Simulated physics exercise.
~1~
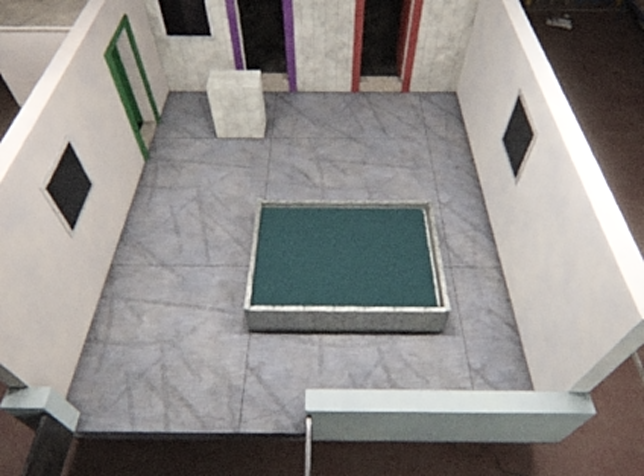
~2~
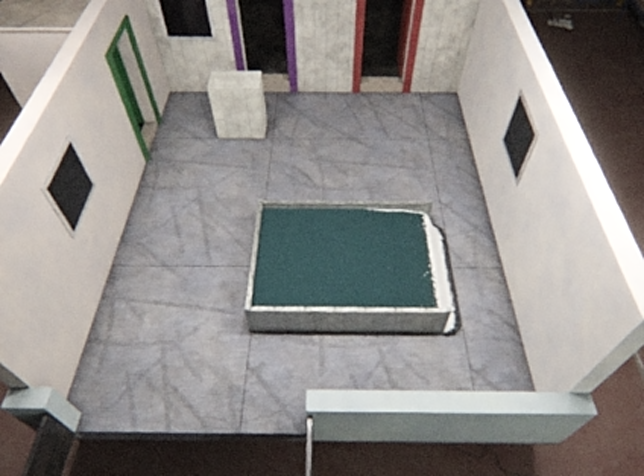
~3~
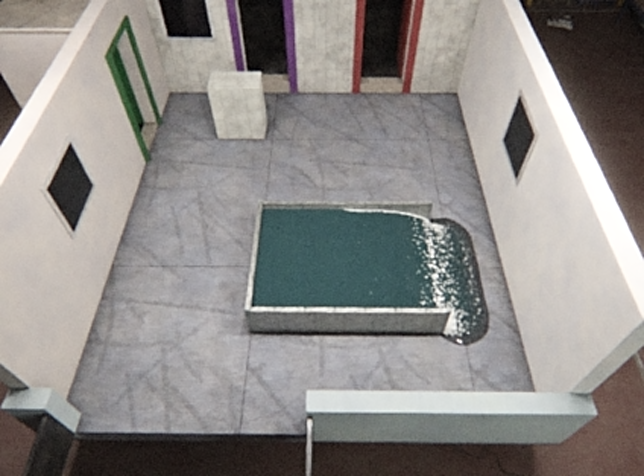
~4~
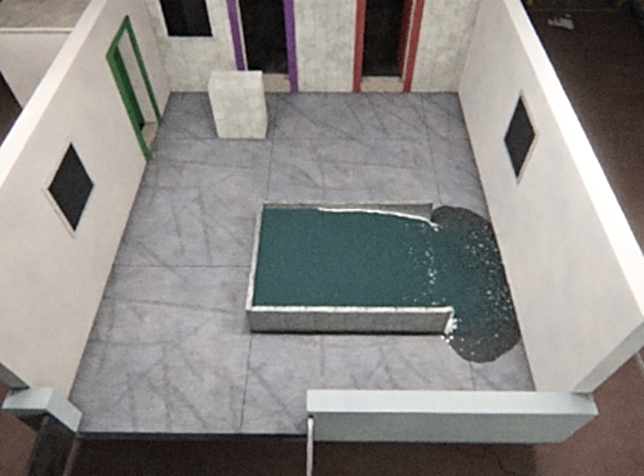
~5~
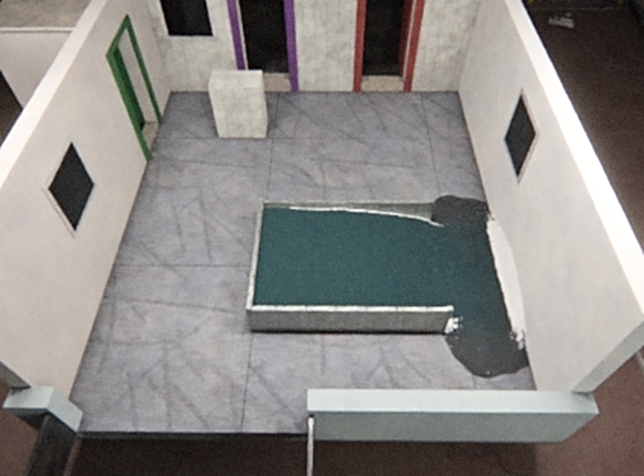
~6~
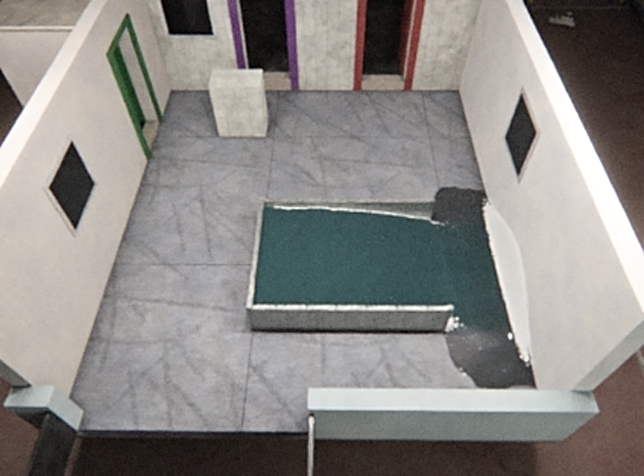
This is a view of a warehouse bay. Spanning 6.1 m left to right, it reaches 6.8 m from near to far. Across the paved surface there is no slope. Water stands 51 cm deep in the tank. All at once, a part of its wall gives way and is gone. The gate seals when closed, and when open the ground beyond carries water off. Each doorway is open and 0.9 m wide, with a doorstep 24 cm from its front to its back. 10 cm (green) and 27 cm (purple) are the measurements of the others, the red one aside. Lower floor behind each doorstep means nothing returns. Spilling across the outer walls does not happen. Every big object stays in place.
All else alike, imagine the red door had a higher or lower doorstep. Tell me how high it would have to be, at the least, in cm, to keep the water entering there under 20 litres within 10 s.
It would have to be about 12 cm.
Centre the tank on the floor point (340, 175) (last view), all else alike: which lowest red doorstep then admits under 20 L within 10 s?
I'd put it at close to 10.5 cm.
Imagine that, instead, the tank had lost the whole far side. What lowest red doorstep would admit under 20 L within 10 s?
It needs to be about 21 cm high.
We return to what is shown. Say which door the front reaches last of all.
Answer: Green door.
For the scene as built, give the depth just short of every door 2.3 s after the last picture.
Depths, in cm - green: 0, purple: 0, red: 16.
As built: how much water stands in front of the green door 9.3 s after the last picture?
Lab note: Depth approx. 6.0 cm.
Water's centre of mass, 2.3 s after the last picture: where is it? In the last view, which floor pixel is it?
I'd say around (411, 265).
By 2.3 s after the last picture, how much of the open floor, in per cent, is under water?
About 40 per cent.
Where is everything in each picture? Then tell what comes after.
The first picture shows the tank at (346, 254) is whole and still, 51 cm deep; the red door at (384, 48) is dry.
In the second picture, the gap is at (432, 268), the front 0.2 m out at (454, 326); the back of the tank holds 51 cm.
In the third picture, water pours out at (432, 270) and has run 0.6 m, to (483, 323); about 10 cm deep outside, 51 cm at the back.
In the fourth picture, the gap is at (432, 270), the front 1.1 m out at (518, 327); the back of the tank holds 51 cm.
In the fifth picture, the front is at (527, 357), 1.2 m from the gap at (433, 270); 2.8 m2 of floor is wet, 51 cm left at the back.
In the sixth picture, the gap is at (433, 268), the front 1.3 m out at (533, 378); the back of the tank holds 51 cm; the red door at (387, 46), 4.7 m from the gap, is still 3.4 m from the nearest water.
Then, 0.7 s after the last picture water covers 10 % of the floor, deepest (39 cm) near (497, 272); it has not reached the red door.
Then, 2.3 s after the last picture water covers 40 % of the floor, deepest (36 cm) near (533, 414); 16 cm at the red door, 0 litres in over its 20 cm doorstep.
Then, 9.3 s after the last picture water covers 95 % of the floor, deepest (10 cm) near (268, 217); 5 cm at the red door, 0 litres in over its 20 cm doorstep.
At the red door as built, the water peaked near 17 cm, 2.9 s after the last picture.
Run again over the same 10 s with other heights there, 26 litres in over 11 cm, 6 litres over 14.5 cm. The limit of 20 litres is kept from about 12 cm up.
